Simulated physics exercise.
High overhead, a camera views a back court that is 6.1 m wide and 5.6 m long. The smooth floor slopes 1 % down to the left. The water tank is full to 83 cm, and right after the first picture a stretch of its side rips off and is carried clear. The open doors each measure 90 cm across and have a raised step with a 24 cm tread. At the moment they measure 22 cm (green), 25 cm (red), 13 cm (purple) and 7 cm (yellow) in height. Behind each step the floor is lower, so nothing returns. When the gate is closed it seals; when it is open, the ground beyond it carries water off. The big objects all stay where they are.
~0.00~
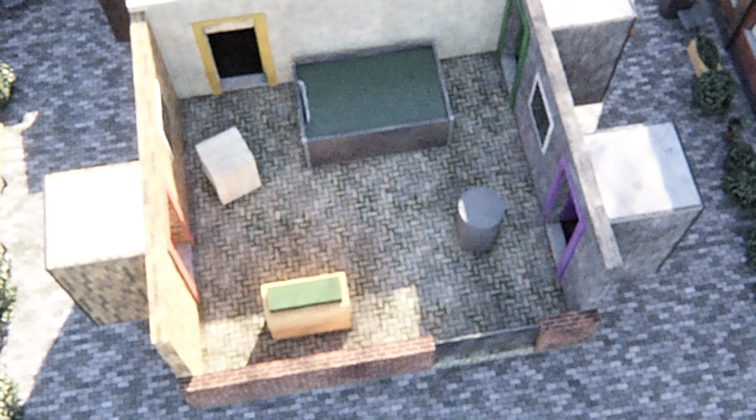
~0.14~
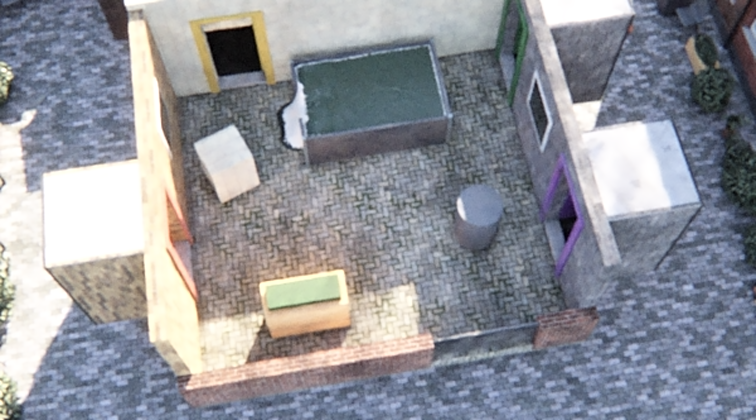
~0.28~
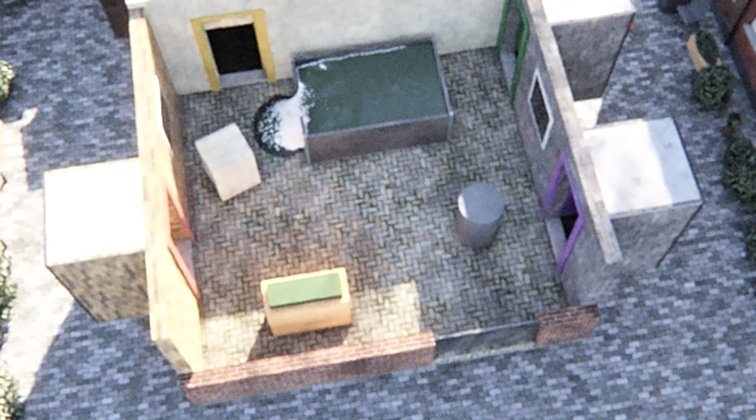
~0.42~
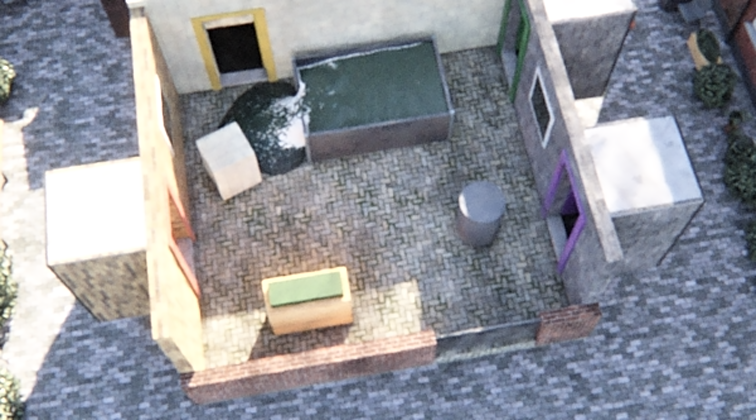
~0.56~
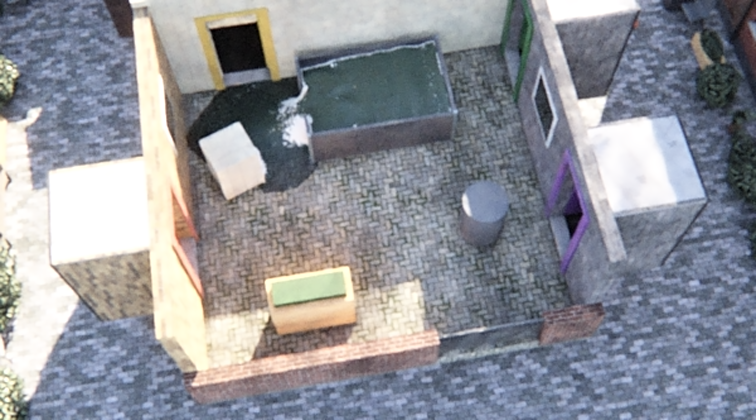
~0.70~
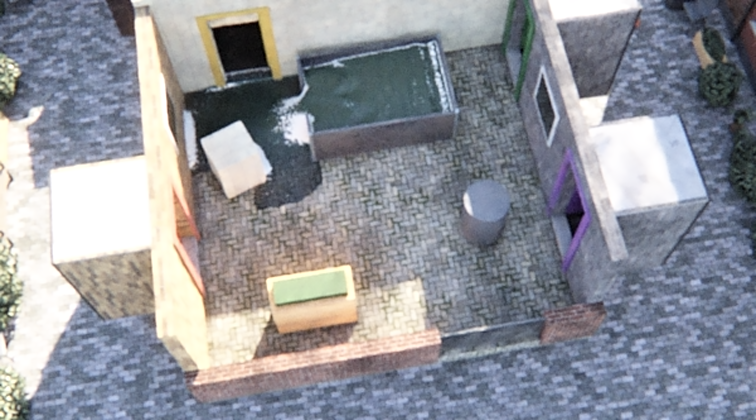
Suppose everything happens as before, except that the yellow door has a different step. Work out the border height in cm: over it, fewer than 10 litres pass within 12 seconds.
Border at about 32 cm.
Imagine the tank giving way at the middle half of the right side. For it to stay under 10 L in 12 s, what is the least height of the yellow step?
Minimum height: Approx. 10.5 cm.
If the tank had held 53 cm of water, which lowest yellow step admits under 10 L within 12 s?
About 20 cm.
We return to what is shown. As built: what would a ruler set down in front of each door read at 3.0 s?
Lab note, cm: Green 0; red 8; purple 0; yellow 22.
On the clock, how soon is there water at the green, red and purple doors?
Arrival times - green: 5.5 s; red: 1.4 s; purple: 6.0 s.
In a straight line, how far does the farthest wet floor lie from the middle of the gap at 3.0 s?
The front is some 5.0 m out.
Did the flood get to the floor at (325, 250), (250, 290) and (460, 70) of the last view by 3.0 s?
In order: Soaked, soaked, untouched.
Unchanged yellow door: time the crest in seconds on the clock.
Approximately 2.6 s.
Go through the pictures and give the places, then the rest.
The first picture shows still water, 83 cm deep, in the water tank at (371, 93); the yellow door at (237, 58) is dry.
In the second picture, the front is at (281, 117), 0.4 m from the gap at (302, 117); 0.2 m2 of floor is wet, 83 cm left at the back.
In the third picture, the front is at (259, 136), 0.9 m from the gap at (303, 116); 0.7 m2 of floor is wet, 83 cm left at the back.
In the fourth picture, the front is at a hidden place, 1.5 m from the gap at (304, 115); 2.0 m2 of floor is wet, 83 cm left at the back.
In the fifth picture, the front is at (194, 145), 2.1 m from the gap at (307, 115); 3.3 m2 of floor is wet, 81 cm left at the back.
In the sixth picture, water pours out at (308, 113) and has run 2.3 m, to (185, 104); about 6 cm deep outside, 72 cm at the back; water is at the yellow door at (242, 52).
After 1.4 s water covers 25 % of the floor, deepest (52 cm) near (186, 109); 5 cm at the yellow door, 28 litres in over its 7 cm step.
After 3.0 s water covers 45 % of the floor, deepest (40 cm) near (212, 382); 22 cm at the yellow door, 185 litres in over its 7 cm step.
After 12.0 s water covers 95 % of the floor, deepest (14 cm) near (185, 101); 10 cm at the yellow door, 569 litres in over its 7 cm step.
At the yellow door as built, the water arrived by 0.6 s and peaked near 24 cm at 2.6 s.
With a step of 29 cm, 23 litres would have come in within the 12 s; with 39.5 cm, 0 litres. So under 10 litres takes about 32 cm.
